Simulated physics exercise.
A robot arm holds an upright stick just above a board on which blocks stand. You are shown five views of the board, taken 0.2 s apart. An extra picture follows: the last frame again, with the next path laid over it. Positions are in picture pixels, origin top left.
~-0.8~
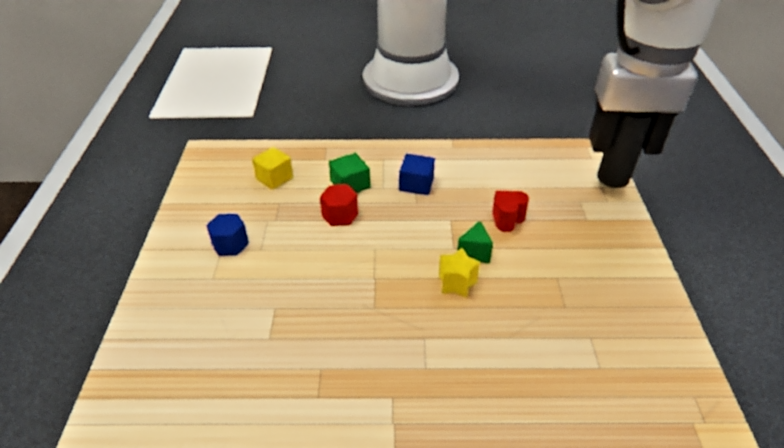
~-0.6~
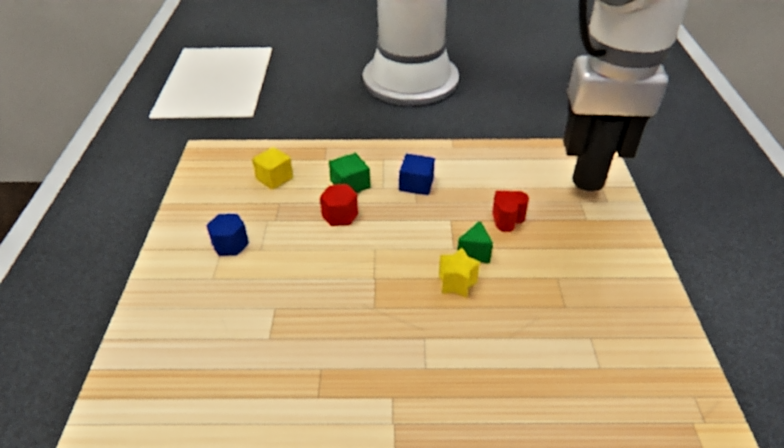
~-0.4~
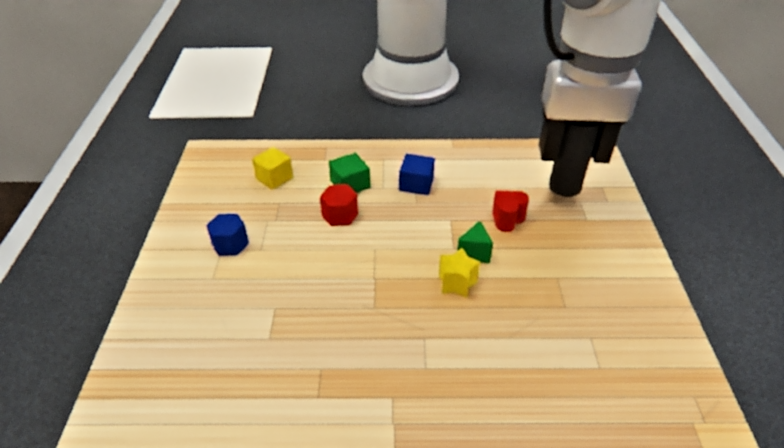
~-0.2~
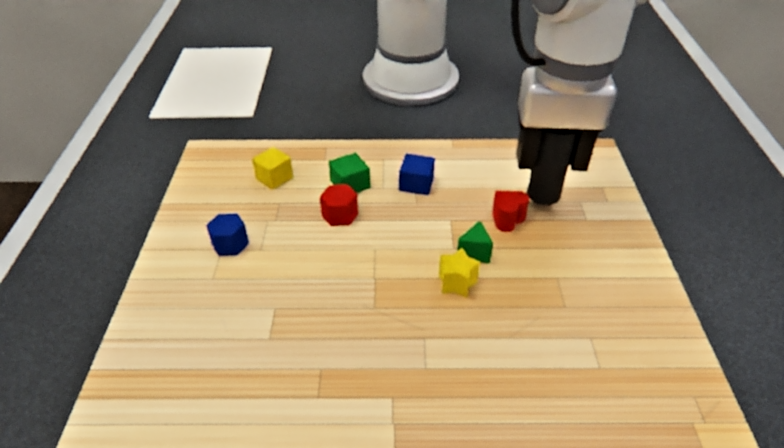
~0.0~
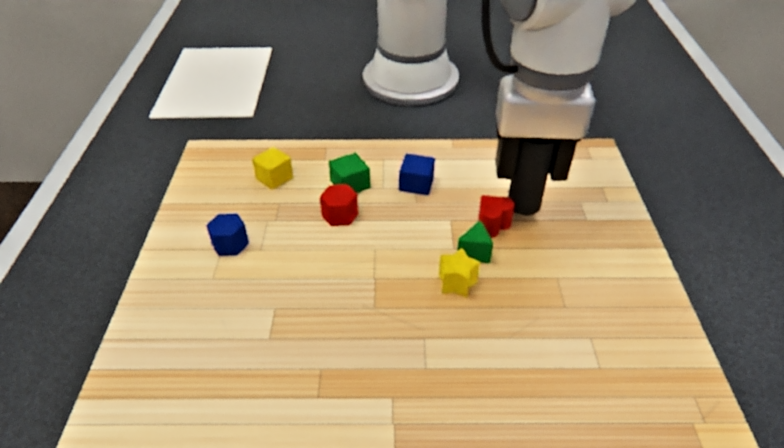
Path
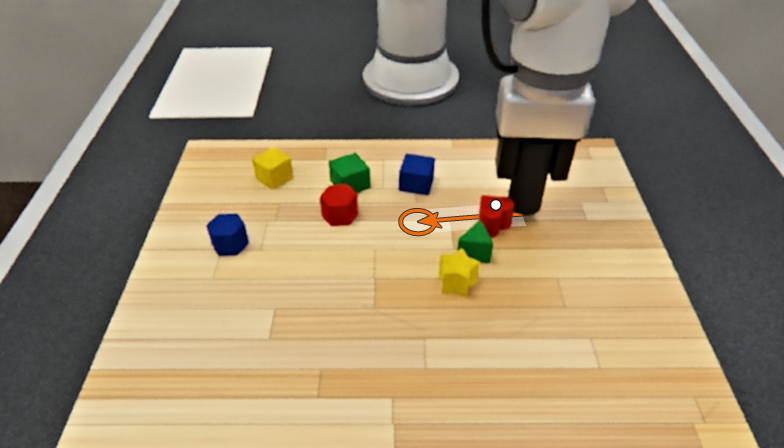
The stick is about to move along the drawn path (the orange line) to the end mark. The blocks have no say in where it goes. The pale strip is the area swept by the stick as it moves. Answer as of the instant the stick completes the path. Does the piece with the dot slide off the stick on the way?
It seems so.
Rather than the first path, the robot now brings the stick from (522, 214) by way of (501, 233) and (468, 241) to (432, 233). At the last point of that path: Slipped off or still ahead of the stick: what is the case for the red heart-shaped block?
The stick pushes it to the end.
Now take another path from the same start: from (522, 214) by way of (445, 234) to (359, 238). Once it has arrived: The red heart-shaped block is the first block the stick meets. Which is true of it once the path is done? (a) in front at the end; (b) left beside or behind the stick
The correct letter is a.
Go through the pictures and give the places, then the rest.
In the first frame, tip of the stick at (613, 178), middles of tops, blue square block at (417, 164), yellow star at (459, 262), green triangular block at (477, 234), red heart-shaped block at (511, 199).
In the second frame, stick at (588, 182), nothing pushed.
In the third frame, stick at (565, 187), nothing pushed.
In the fourth frame, stick at (544, 195), nothing pushed.
In the fifth frame, stick at (524, 204), blue square block at (417, 164), yellow star at (459, 262), green triangular block at (477, 234), red heart-shaped block at (496, 205).
The line goes straight from (522, 214) to (418, 222); the dot is on the red heart-shaped block.
What follows on the original path. One third of the way, stick at (489, 206); yellow star at (459, 265); green triangular block at (470, 238), turned 35° anticlockwise; red heart-shaped block at (463, 211), turned 15° anticlockwise.
Two thirds of the way, stick at (453, 209); yellow star at (461, 266), turned 15° clockwise; green triangular block at (461, 238), turned 80° anticlockwise; red heart-shaped block at (433, 219), turned 45° anticlockwise.
At the end, stick at (418, 212); blue square block unmoved; yellow star at (461, 266), turned 15° clockwise; green triangular block at (461, 238), turned 80° anticlockwise; red heart-shaped block at (417, 225), turned 110° anticlockwise.
